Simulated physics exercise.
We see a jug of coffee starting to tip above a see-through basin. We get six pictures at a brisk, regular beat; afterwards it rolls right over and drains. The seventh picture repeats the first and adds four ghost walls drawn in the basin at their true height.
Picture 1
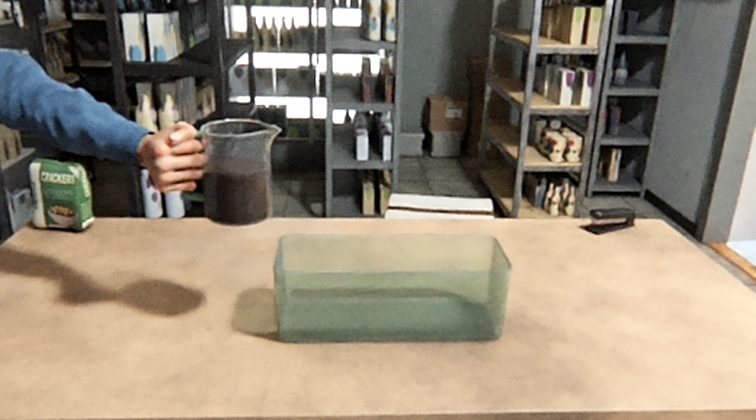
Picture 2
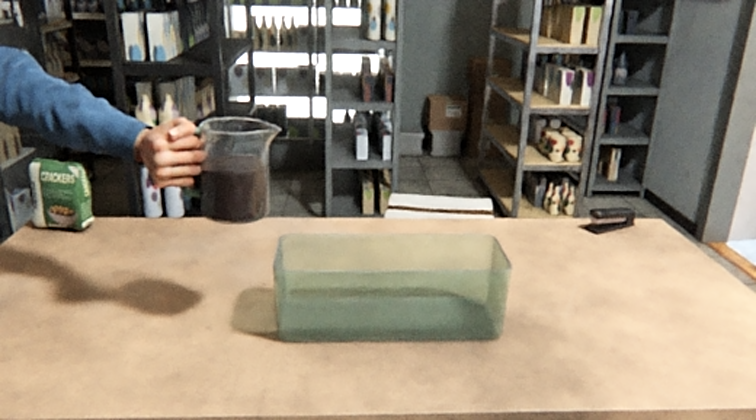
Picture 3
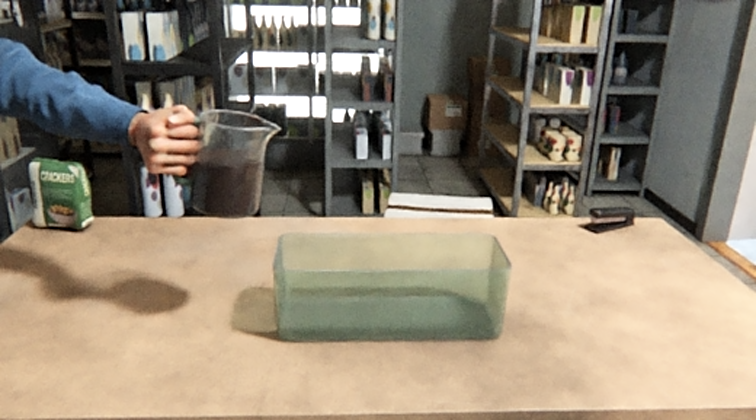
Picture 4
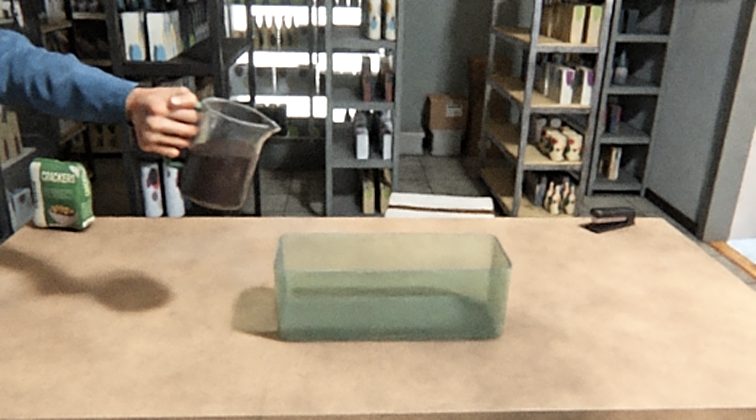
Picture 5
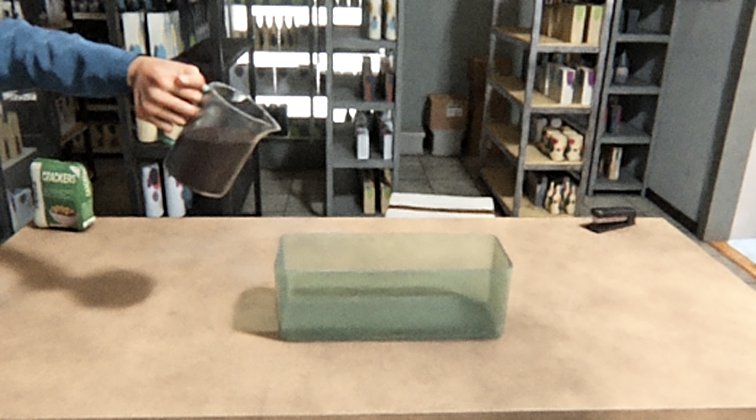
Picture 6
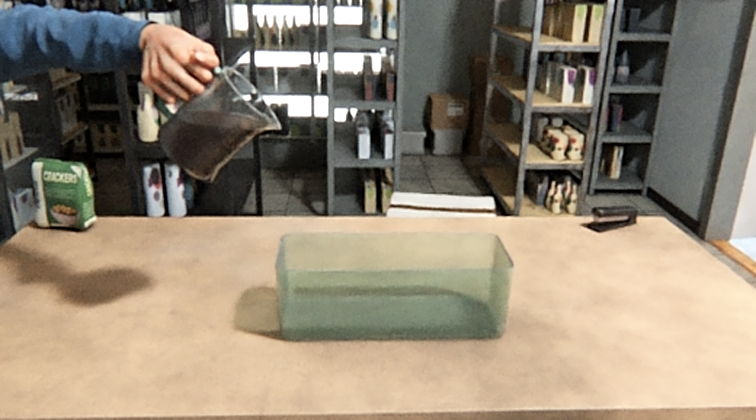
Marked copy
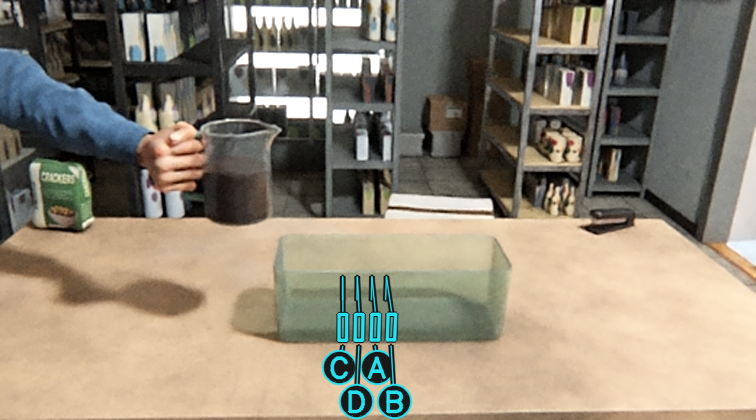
A hand in a blue sleeve held a glass jug of dark liquid above a see-through basin on a table, then gradually tilted it to the right, with nothing coming out.
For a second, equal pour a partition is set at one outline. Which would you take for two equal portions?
I would pick slot D.
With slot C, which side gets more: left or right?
The right one.
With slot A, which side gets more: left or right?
The left one.
On the marked copy, A at (375, 345); B at (391, 345); C at (342, 346); D at (358, 345).
For slot A, about 87 % ends left of the wall and 7 % right of it; 6 % is lost outside.
For slot B, about 87 % ends left of the wall and 6 % right of it; 7 % is lost outside.
For slot C, about 16 % ends left of the wall and 79 % right of it; 4 % is lost outside.
For slot D, about 47 % ends left of the wall and 49 % right of it; 4 % is lost outside.
